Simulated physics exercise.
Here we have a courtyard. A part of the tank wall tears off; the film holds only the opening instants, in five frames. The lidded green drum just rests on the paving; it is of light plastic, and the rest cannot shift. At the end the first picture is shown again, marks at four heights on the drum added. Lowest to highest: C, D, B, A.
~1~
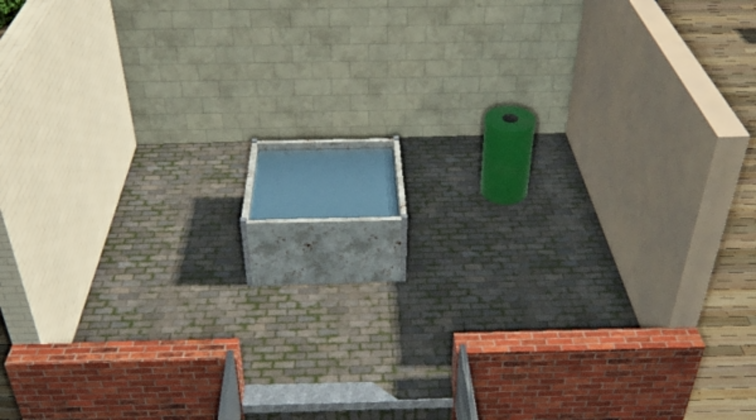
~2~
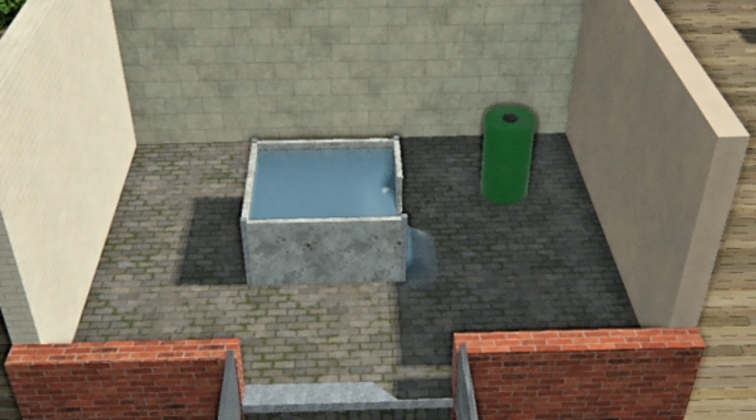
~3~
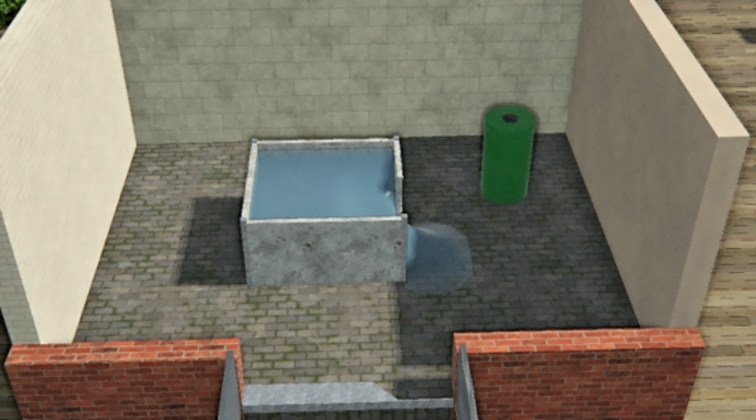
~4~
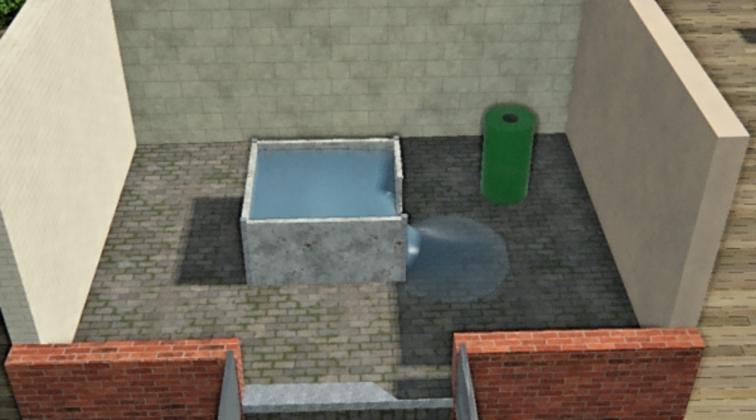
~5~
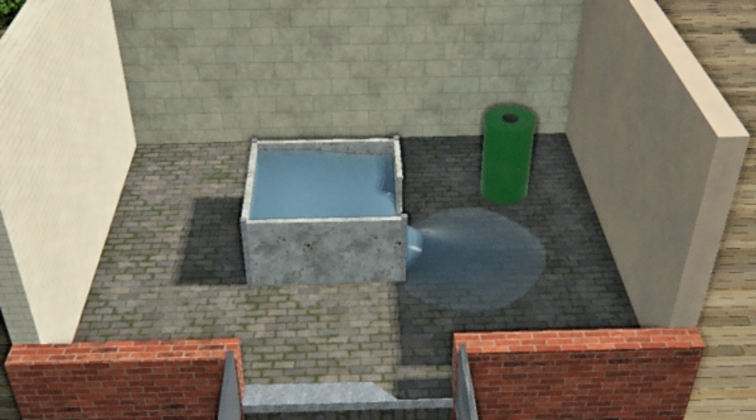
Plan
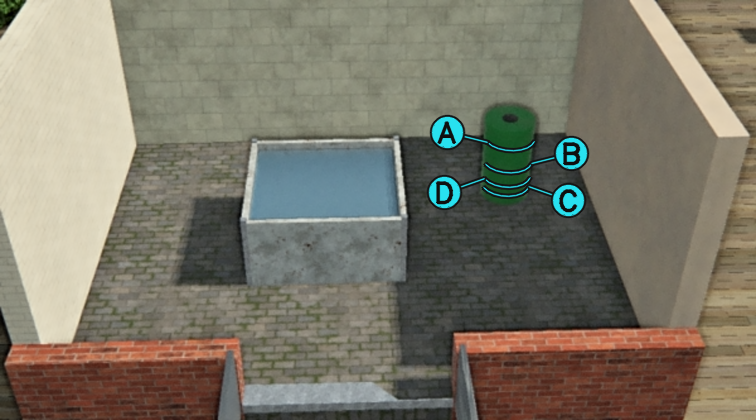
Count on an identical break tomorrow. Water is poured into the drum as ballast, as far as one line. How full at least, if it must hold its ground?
The answer is mark C.
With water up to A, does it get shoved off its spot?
No, that is safe.
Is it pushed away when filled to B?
No, that is safe.
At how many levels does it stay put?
All four.
In cyan, A at (513, 150); B at (511, 172); C at (508, 196); D at (509, 187); from the bottom up C, D, B, A.
With A, it does not move.
With B, it does not move.
With C, it does not move.
With D, it does not move.
